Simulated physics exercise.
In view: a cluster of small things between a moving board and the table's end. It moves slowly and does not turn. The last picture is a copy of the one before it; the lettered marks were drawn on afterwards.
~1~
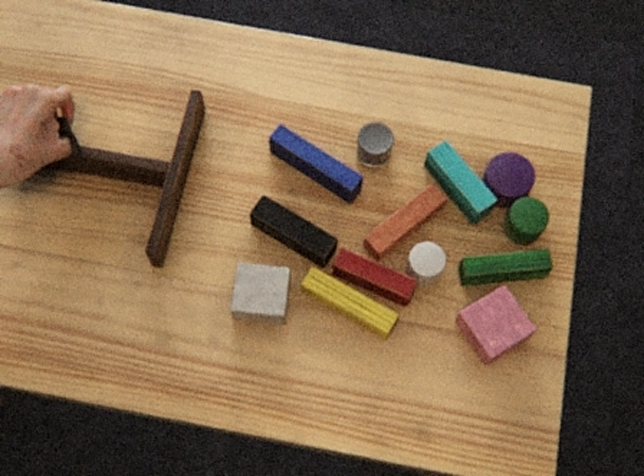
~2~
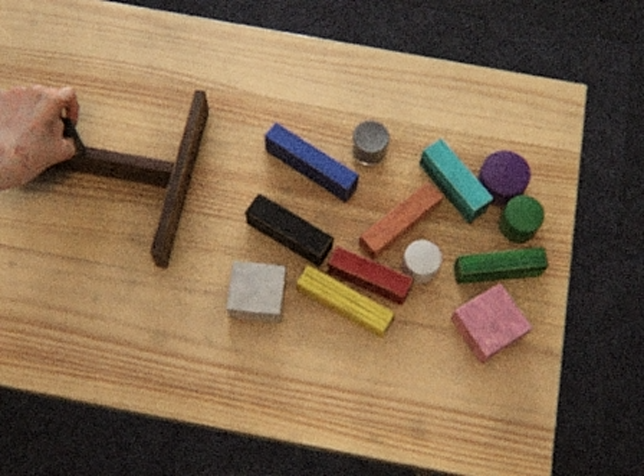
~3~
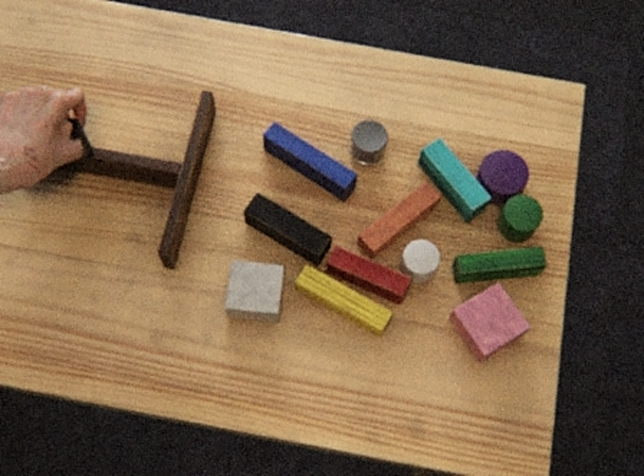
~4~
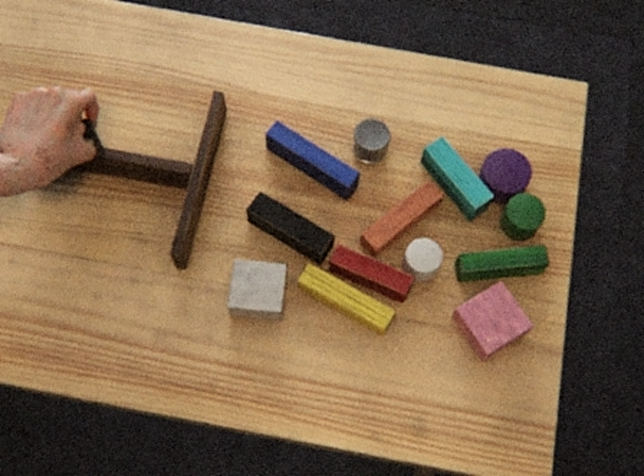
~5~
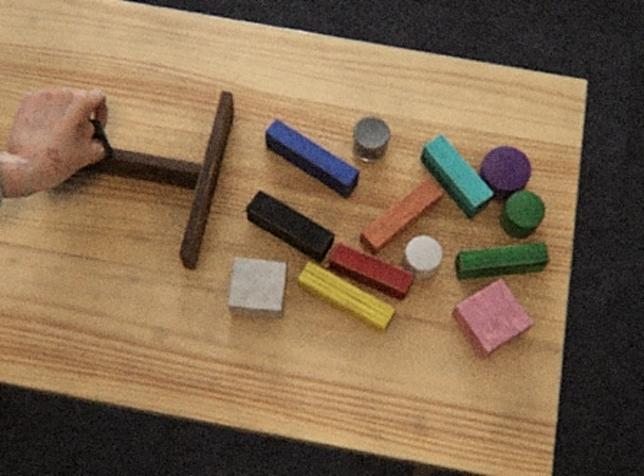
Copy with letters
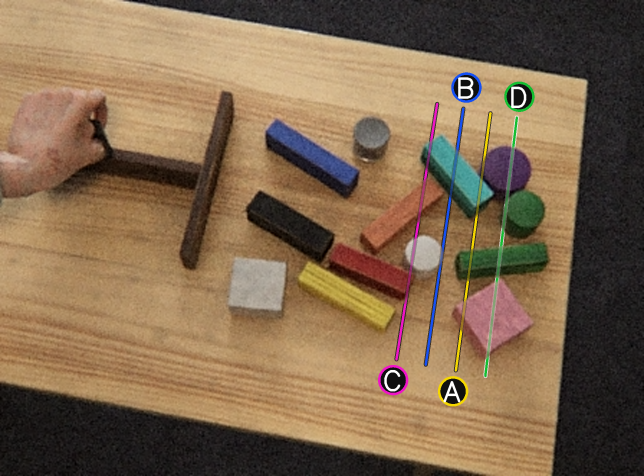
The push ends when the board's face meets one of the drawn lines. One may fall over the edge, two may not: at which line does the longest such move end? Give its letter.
Stop at A.
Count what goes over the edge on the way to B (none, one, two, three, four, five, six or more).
In all, none.
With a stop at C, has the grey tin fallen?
No.
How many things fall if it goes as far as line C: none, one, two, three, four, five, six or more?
The count is none.
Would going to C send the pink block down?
By then, no.
On the copy, A at (474, 235); B at (446, 230); C at (418, 225); D at (502, 240).
On A. First, board (302, 187); white block (303, 308); yellow stick (390, 320).
Then, board (400, 205); pink block (514, 331); green stick (512, 263).
Finally, board (476, 218); green stick (572, 260); purple tin (580, 173); none fallen.
By contrast, B is within the limit but short; C is within the limit but short; D drops two.
